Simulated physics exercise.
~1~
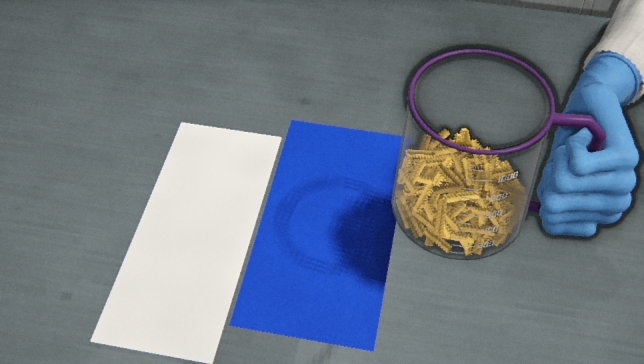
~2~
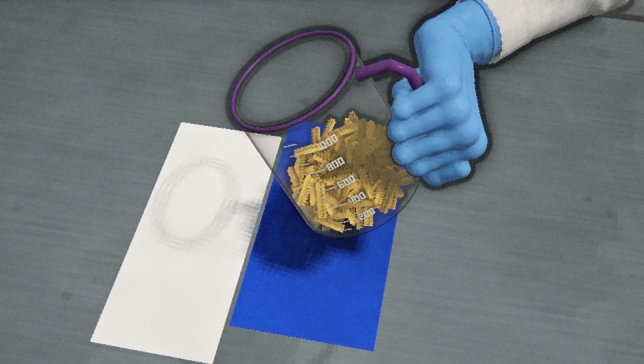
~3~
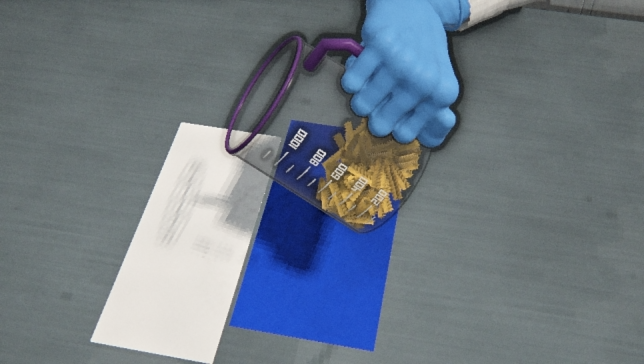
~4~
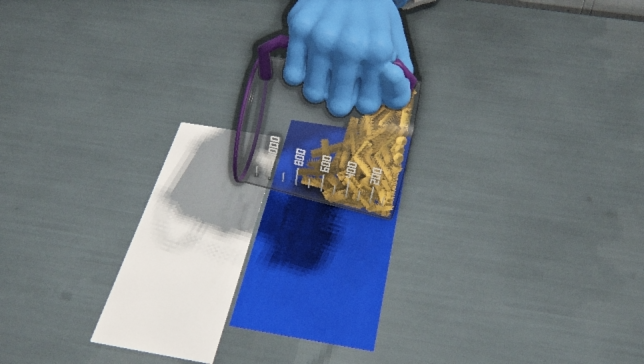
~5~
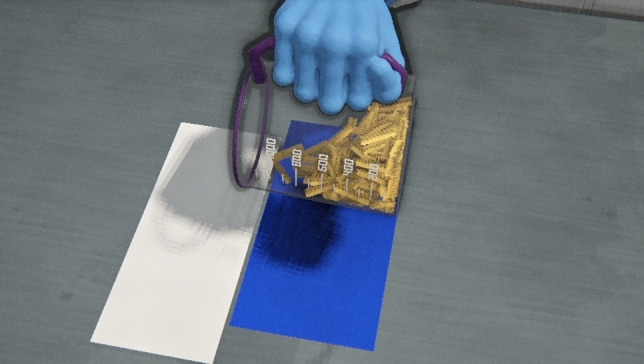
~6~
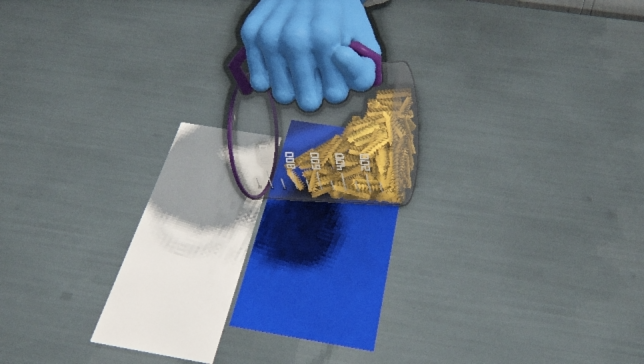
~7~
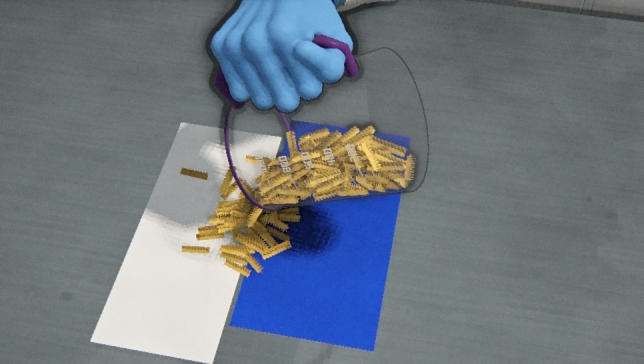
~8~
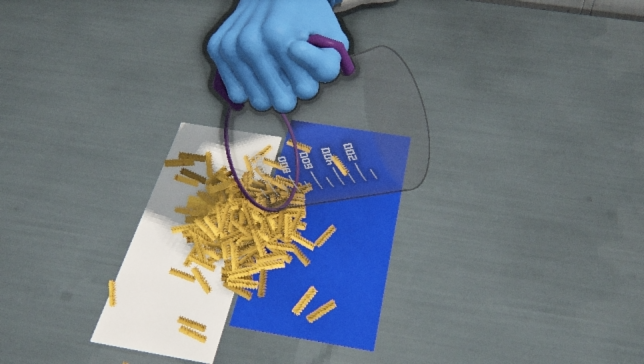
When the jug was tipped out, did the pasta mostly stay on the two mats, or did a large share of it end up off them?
It mostly stayed on the mats, with a large share on the white one and another on the blue one. Only a few pieces ended up off them.
